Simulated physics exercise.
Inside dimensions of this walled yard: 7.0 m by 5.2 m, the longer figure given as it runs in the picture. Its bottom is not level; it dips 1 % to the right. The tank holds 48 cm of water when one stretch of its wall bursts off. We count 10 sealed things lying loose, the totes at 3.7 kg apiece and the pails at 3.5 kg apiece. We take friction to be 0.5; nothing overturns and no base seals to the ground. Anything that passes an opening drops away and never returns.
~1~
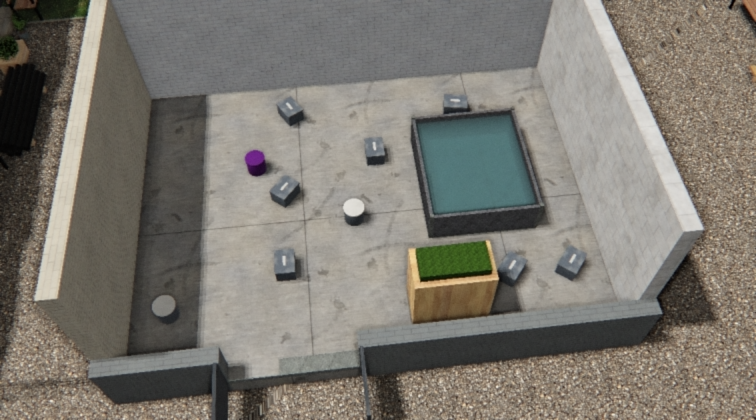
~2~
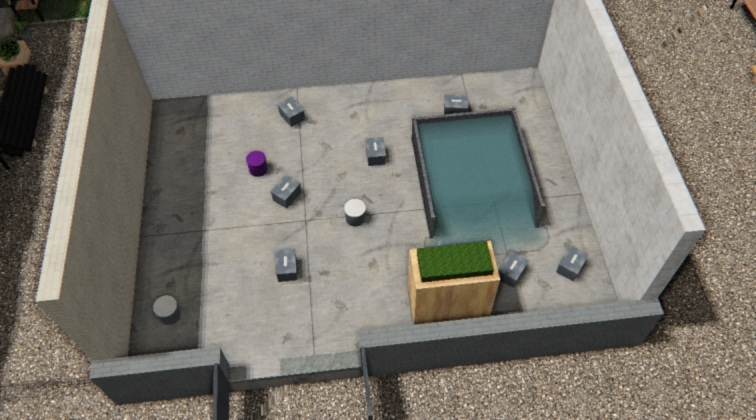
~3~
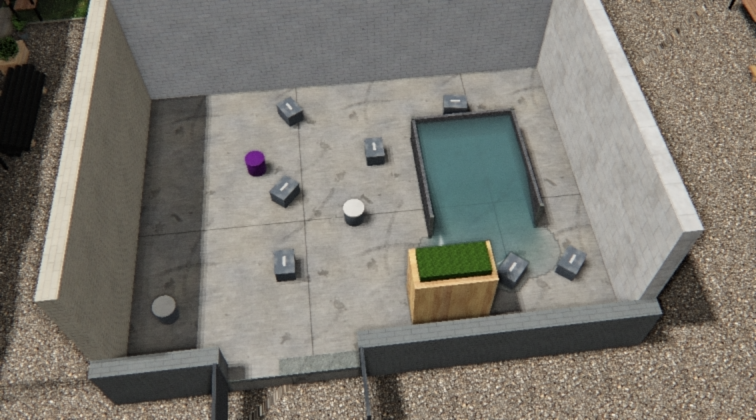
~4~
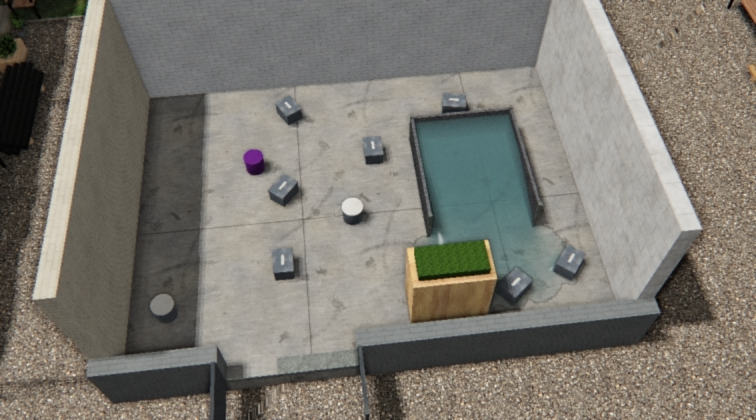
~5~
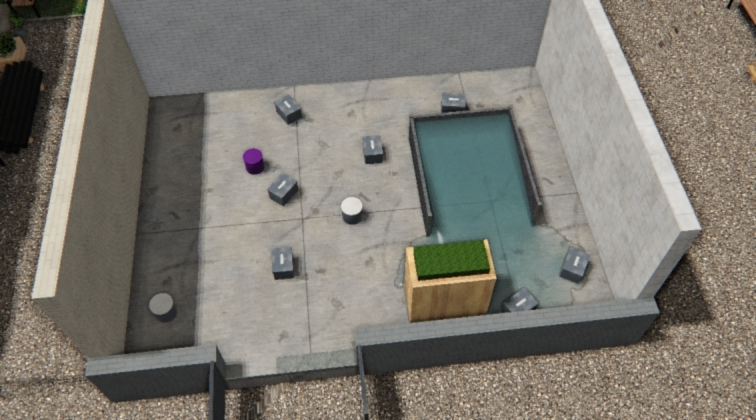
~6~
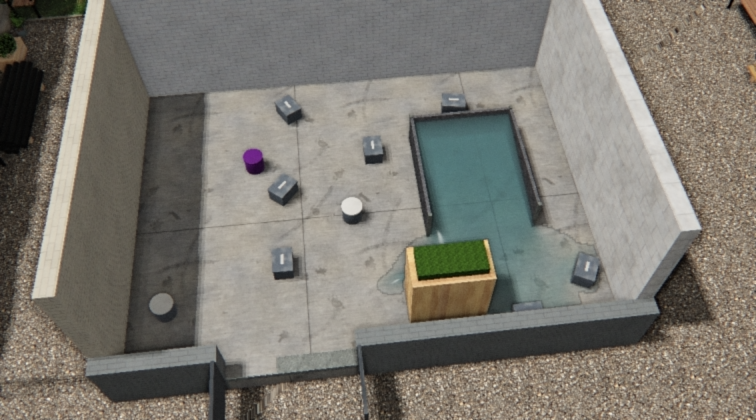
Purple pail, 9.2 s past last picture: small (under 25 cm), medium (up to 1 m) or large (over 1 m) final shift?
Medium.
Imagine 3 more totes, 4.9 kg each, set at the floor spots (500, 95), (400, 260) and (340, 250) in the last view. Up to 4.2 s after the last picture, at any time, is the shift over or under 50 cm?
In turn: Past it, over, past it.
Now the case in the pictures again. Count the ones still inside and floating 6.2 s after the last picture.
Tally: 5 of them.
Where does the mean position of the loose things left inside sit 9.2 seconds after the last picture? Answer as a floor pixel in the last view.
(290, 164).
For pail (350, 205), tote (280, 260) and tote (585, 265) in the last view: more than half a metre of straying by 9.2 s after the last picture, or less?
First one stayed inside, second one went too far, third one went too far.
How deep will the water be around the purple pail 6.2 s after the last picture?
Depth: About 2 cm.
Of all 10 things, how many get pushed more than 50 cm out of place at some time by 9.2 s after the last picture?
The count comes to 8.
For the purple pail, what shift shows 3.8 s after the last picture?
I'd guess some 0 cm by then.
Then, 1.2 s after the last picture the purple pail is near (253, 156), 0.0 m from its start, aground; 0 of 10 are out; 2 afloat.
Then, 3.8 s after the last picture the purple pail is near (253, 156), 0.0 m from its start, aground; 0 of 10 are out; 4 afloat.
Then, 6.2 s after the last picture the purple pail is near (253, 156), 0.0 m from its start, aground; 0 of 10 are out; 5 afloat.
Then, 9.2 s after the last picture the purple pail is near (221, 155), 0.5 m from its start, afloat; 0 of 10 are out; 6 afloat.
